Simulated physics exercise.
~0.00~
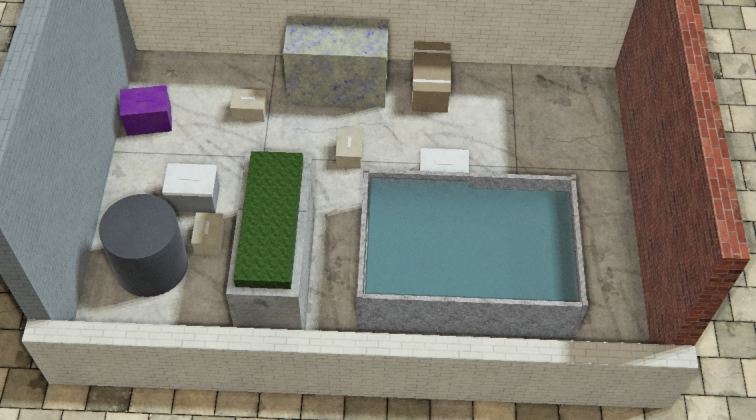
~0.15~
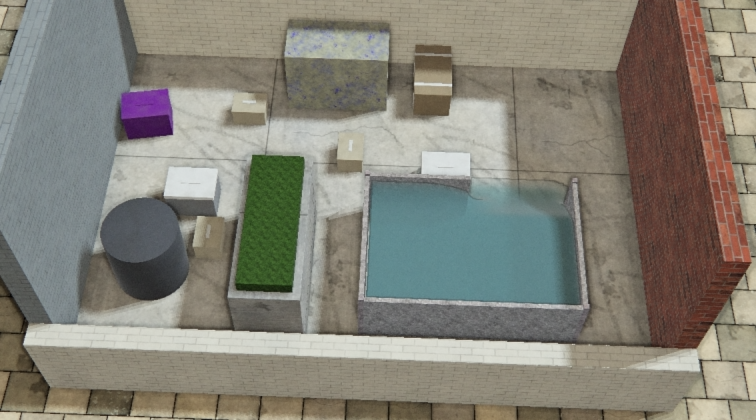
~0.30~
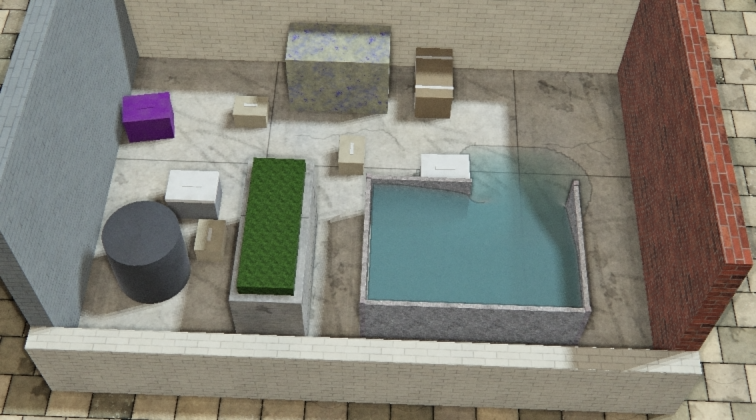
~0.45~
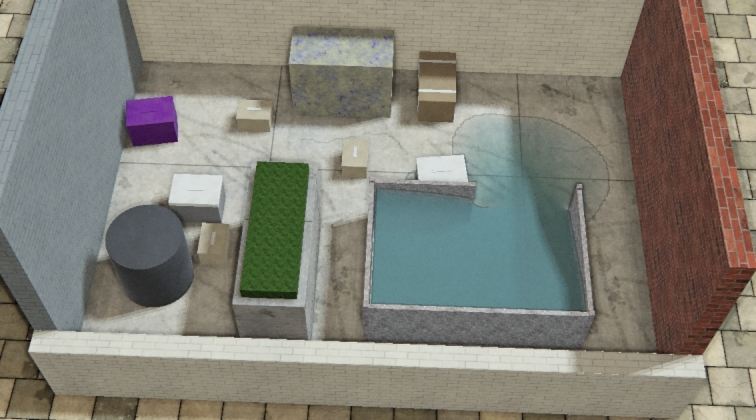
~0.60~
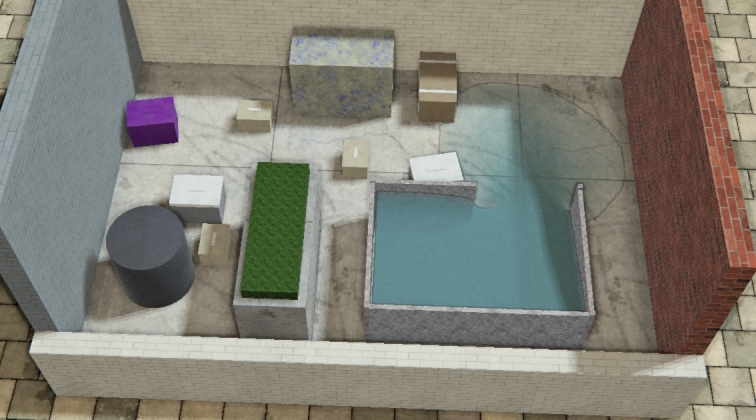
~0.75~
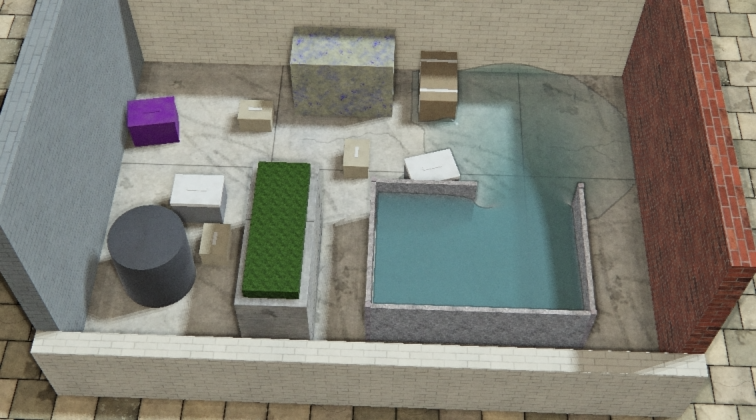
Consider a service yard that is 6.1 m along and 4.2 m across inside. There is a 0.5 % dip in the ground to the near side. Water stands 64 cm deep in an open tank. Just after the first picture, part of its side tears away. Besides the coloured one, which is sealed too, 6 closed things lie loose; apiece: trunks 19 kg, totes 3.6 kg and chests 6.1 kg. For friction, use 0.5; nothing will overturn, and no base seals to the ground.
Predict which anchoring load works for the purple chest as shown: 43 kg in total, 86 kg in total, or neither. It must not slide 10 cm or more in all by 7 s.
Lightweight wins.
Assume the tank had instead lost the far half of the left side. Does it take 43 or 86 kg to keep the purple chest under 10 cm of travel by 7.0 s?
In that case just the heavier mass works.
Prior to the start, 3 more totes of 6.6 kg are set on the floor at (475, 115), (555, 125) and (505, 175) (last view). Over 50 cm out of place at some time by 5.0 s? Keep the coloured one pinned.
In turn: More, over, over.
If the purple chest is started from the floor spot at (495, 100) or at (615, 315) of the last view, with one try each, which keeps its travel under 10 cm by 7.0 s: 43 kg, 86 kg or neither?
Respectively, neither option; second option only.
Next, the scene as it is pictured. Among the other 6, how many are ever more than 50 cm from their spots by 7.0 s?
The answer here is 4.
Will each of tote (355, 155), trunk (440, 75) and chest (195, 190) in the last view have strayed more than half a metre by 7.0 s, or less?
In sequence the three objects are farther, farther and farther.
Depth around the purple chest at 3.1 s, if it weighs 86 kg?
Roughly 0 cm.
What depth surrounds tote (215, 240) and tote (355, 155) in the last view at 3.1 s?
First roughly 0 cm, second roughly 2 cm.
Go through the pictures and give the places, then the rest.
The purple chest at (143, 100) rests on the ground; 3.3 m2 under water; 0 of 7 have shifted, in the first frame.
The purple chest at (145, 104), on the bottom; 3.9 m2 under water; 0 of 7 have shifted, in the second frame.
The purple chest at (146, 107), on the bottom; 4.7 m2 under water; 0 of 7 have shifted, in the third frame.
The purple chest at (150, 111), on the bottom; 5.8 m2 under water; 1 of 7 have shifted, in the fourth frame.
The purple chest at (150, 111), on the bottom; water covers 7.0 m2; 1 of 7 have shifted, in the fifth frame.
The purple chest at (151, 111), on the bottom; water covers 8.0 m2; 1 of 7 have shifted, in the sixth frame.
After 1.4 s the purple chest would be 0 cm from its start with 43 kg and 0 cm from its start with 86 kg; 0 cm of water round it then.
After 3.1 s the purple chest would be 0 cm from its start with 43 kg and 0 cm from its start with 86 kg; 0 cm of water round it then.
After 4.9 s the purple chest would be 0 cm from its start with 43 kg and 0 cm from its start with 86 kg; 6 cm of water round it then.
After 7.0 s the purple chest would be 0 cm from its start with 43 kg and 0 cm from its start with 86 kg; 10 cm of water round it then.
